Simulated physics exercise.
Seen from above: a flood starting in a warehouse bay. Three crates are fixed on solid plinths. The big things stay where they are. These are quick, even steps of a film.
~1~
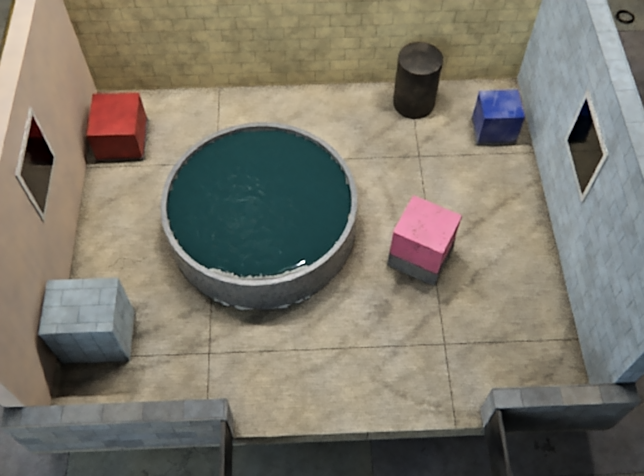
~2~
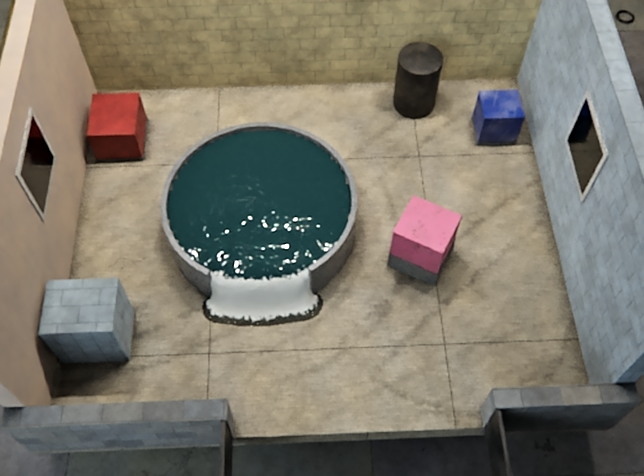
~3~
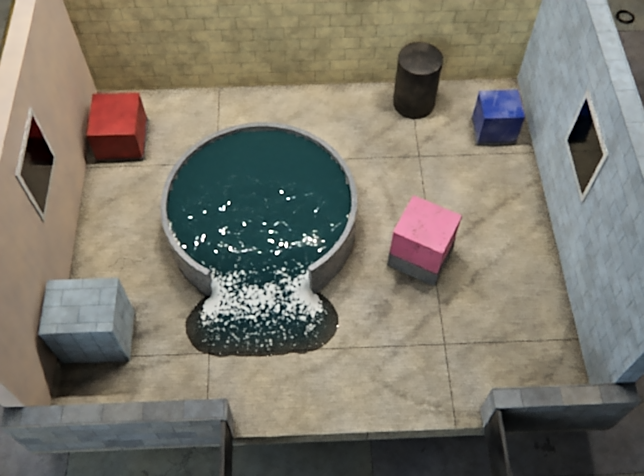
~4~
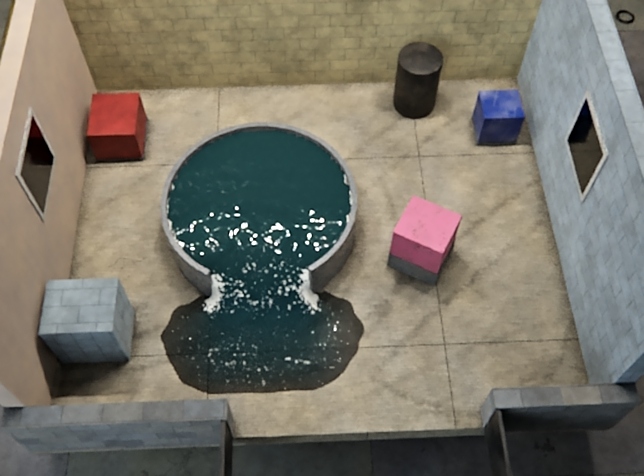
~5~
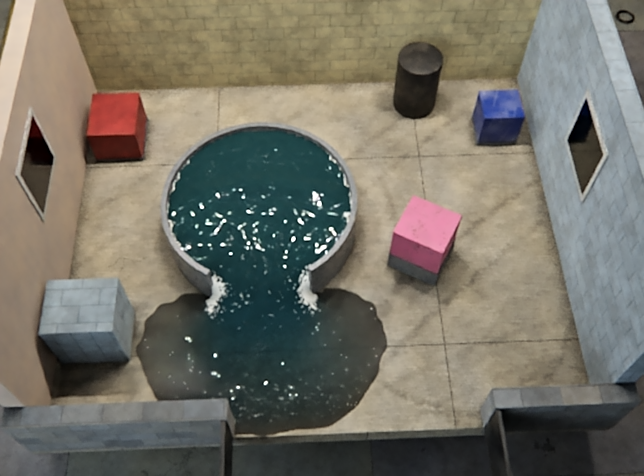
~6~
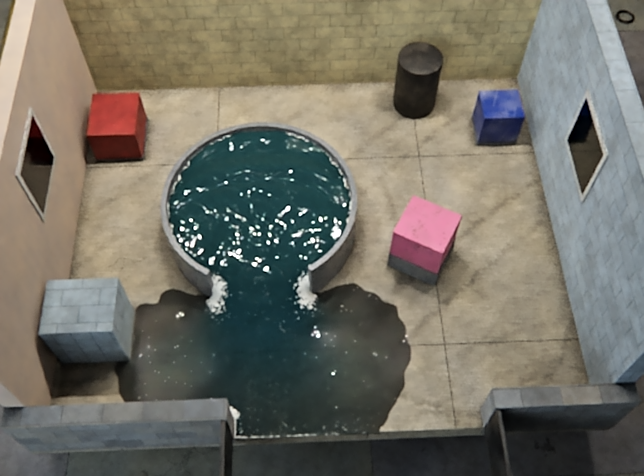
Dark green water burst through the front of a round pool in a walled bay, foaming at first, then spread across the pale floor to the grey block and the opening in the low front wall.
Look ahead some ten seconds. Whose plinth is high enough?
In the end: The pink crate stays dry; the blue crate stays dry; the red crate gets wet.
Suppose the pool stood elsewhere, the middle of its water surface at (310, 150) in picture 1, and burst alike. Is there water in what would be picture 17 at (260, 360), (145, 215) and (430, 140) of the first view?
In that order: Awash, no water, not flooded.
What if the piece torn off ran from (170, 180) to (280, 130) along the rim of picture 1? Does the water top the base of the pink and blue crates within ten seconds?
Then: Pink crate stays dry; blue crate is wetted.
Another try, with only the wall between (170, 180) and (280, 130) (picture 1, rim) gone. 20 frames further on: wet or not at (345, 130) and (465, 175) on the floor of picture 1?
In turn: Under water, covered.
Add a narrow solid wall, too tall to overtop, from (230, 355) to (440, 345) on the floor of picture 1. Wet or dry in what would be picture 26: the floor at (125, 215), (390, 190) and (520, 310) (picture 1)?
As listed: Covered, covered, awash.
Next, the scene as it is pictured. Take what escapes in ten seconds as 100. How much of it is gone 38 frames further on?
I make it 80 per cent.
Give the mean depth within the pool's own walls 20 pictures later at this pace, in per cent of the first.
Close to 40 %.
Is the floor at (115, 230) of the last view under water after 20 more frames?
Verdict: Awash.
A moment on, water covers 20 % of the floor; the pink crate not reached, the blue crate not reached, the red crate not reached.
Next, water covers 25 % of the floor; the pink crate water round its plinth, the blue crate not reached, the red crate not reached.
Then, water covers 30 % of the floor; the pink crate water round its plinth, the blue crate not reached, the red crate water round its plinth.
Later, water covers 40 % of the floor; the pink crate water round its plinth, the blue crate not reached, the red crate water round its plinth.
In the end, water covers 55 % of the floor; the pink crate stayed above the water, the blue crate stayed above the water, the red crate was topped.
